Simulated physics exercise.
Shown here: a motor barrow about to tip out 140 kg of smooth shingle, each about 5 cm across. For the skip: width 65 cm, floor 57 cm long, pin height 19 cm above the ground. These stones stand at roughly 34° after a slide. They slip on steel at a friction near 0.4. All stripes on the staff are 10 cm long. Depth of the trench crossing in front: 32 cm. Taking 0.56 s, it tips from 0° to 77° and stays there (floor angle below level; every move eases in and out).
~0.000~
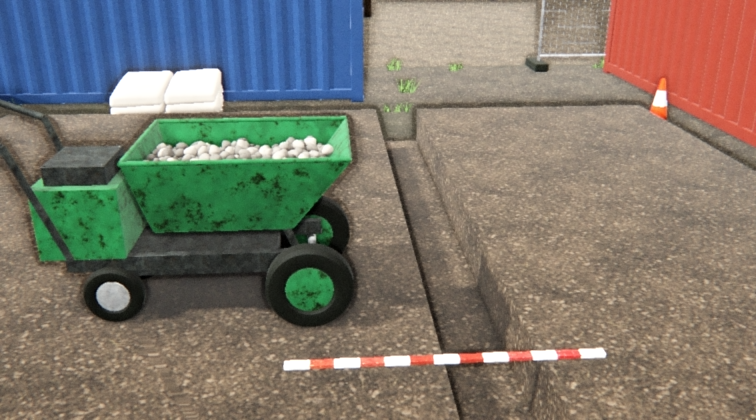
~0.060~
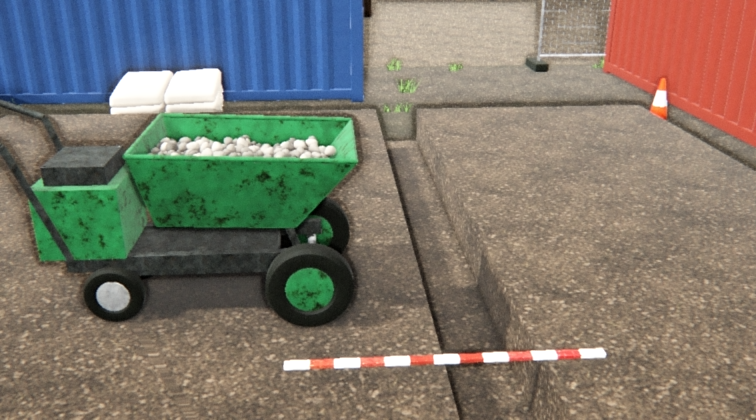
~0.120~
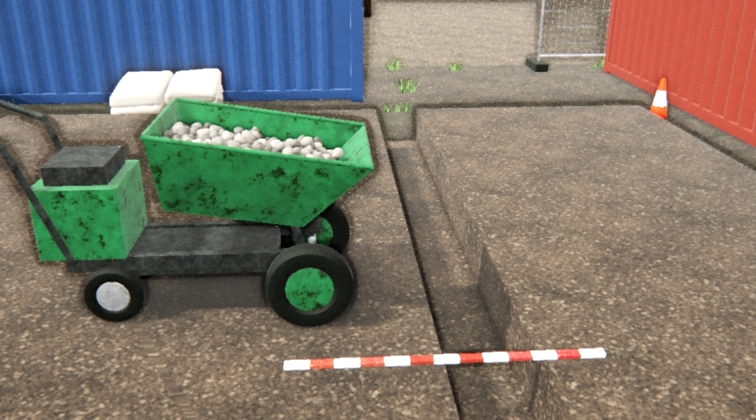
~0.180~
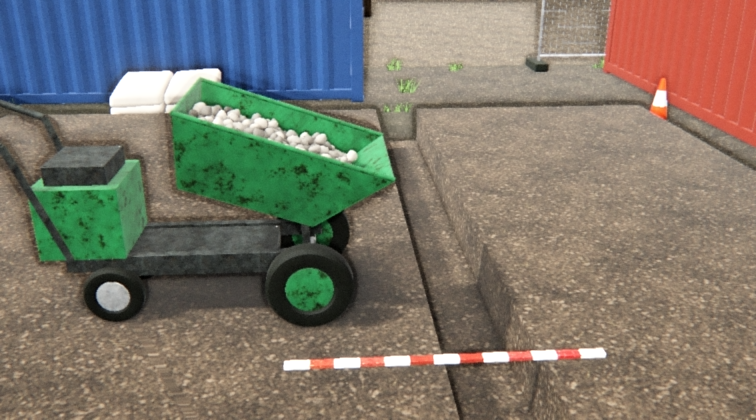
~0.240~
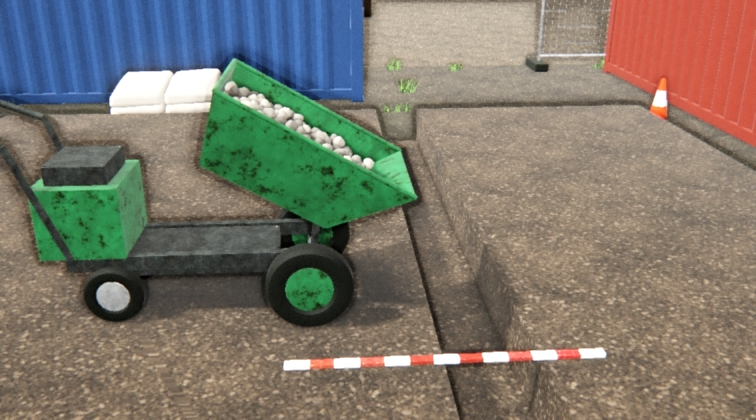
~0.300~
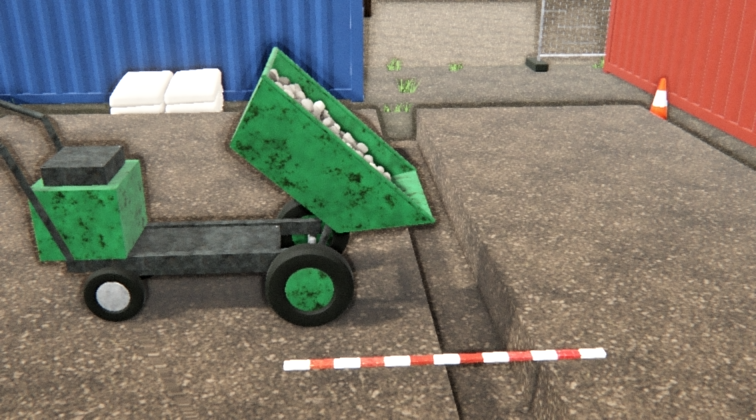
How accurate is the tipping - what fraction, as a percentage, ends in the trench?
Close to 60 in every hundred.
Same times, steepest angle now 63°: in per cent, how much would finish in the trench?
Around 55 per cent would finish in the trench.
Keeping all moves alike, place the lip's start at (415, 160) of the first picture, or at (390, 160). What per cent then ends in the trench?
Some 10 and some 30 per cent, in that order.
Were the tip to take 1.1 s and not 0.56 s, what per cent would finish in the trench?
Then roughly 85 percent.
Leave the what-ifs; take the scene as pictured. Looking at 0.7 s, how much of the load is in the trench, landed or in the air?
45 per cent, give or take.
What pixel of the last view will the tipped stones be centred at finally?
At about pixel (494, 325) in the last view.
After 0.4 s the floor is at 65°; 100 % in the skip; the foremost stones are at (428, 230).
After 0.7 s the floor is at 77°; 51 % in the skip, 43 % in the trench, 6 % past the trench; the foremost stones are at (536, 232).
After 1.0 s the floor is at 77°; 1 % in the skip, 59 % in the trench, 40 % past the trench; the foremost stones are at (742, 271).
After 3.0 s the floor is at 77°; 0 % in the skip, 60 % in the trench, 40 % past the trench; the foremost stones are past the picture's edge.
